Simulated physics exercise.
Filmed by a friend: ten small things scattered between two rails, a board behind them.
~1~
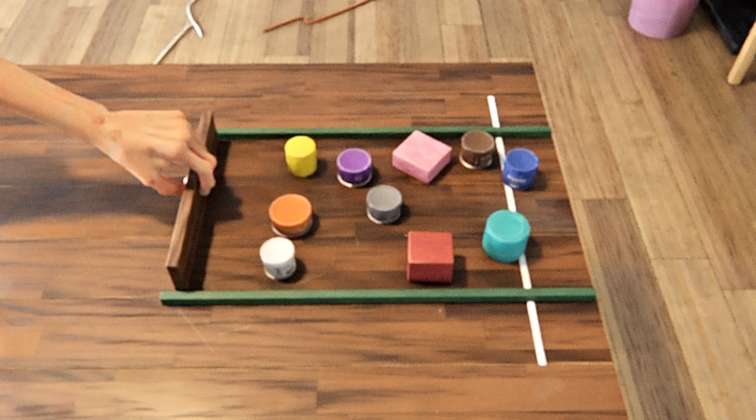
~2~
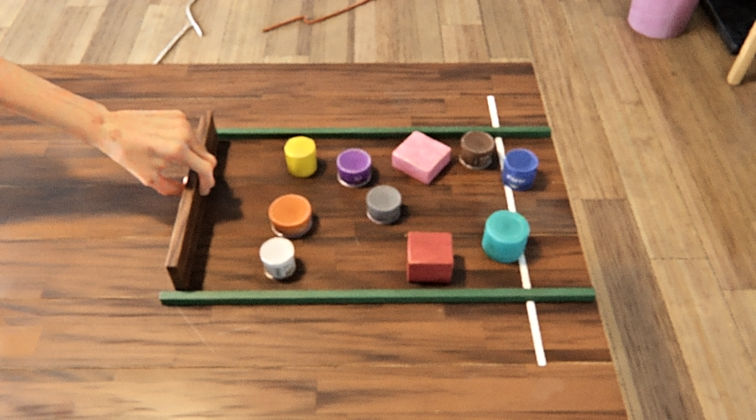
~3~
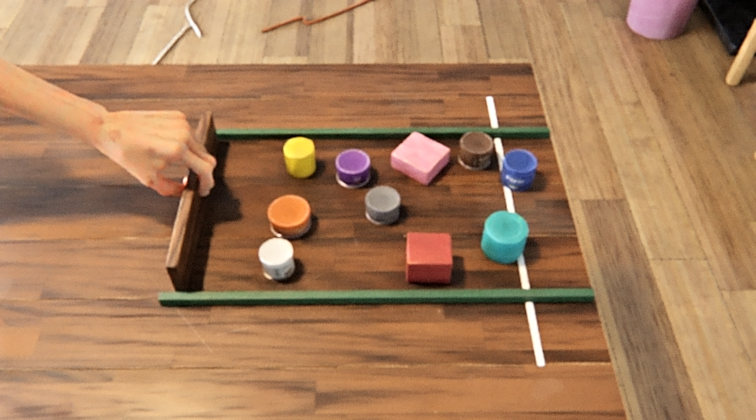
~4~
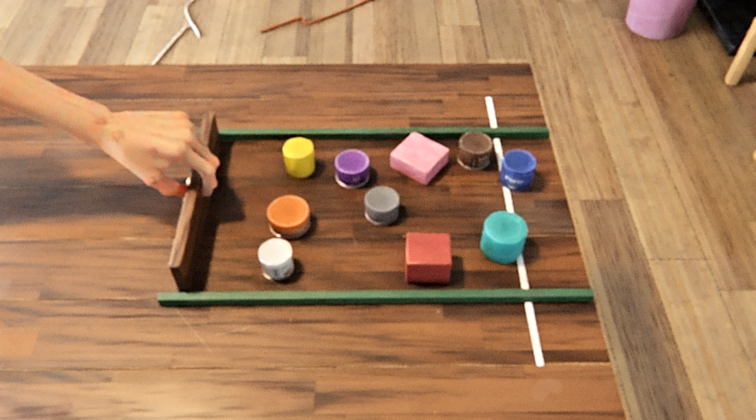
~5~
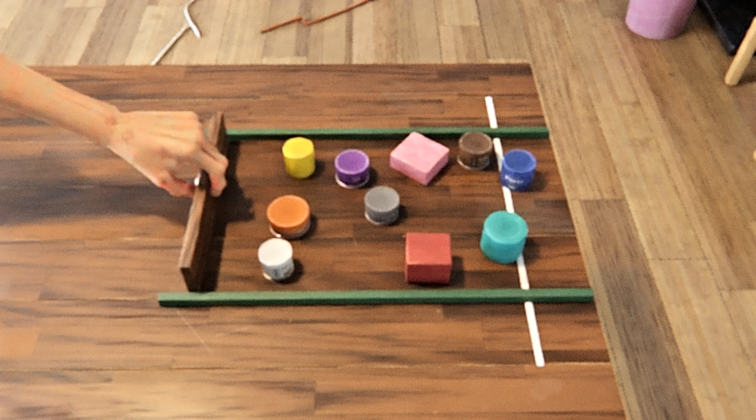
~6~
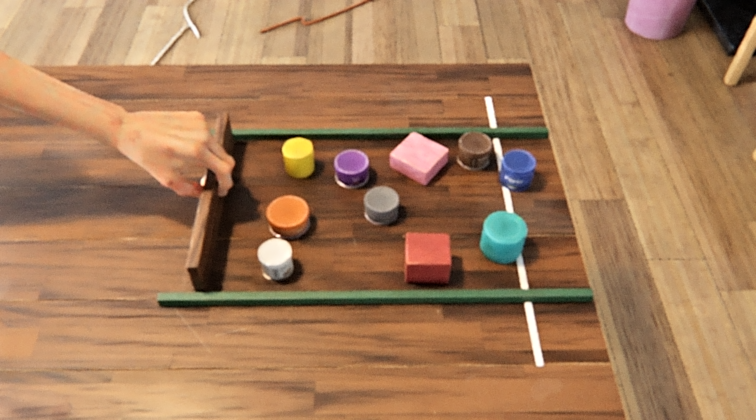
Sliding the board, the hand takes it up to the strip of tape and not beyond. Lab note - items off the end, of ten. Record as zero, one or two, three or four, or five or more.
I predict the table will shed one or two pieces.
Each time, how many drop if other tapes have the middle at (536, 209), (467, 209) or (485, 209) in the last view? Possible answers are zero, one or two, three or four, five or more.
In order: 5 or more, zero, just one or two.
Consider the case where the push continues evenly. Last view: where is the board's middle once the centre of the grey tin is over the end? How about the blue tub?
The middle is at (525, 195) when it's the grey tin, and at (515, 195) when it's the blue tub.
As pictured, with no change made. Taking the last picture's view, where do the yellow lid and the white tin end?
Final positions: Near (517, 157); near (539, 261).
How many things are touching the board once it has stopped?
In contact: 4.
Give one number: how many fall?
The answer: 1 exactly.
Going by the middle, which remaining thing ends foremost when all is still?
Foremost one: Blue tub.
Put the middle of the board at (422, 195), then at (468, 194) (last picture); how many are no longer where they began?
Counting first: 9, next 10.
Soon after, none off yet; blue tub at rest near (517, 171); turquoise lid at rest near (503, 238); brown tin at rest near (474, 151).
After that, none off yet; blue tub at rest near (517, 171); turquoise lid displaced a little near (515, 235); brown tin displaced about its own width near (505, 146).
In the end, the number that fall off is one or two; gone, brown tin.
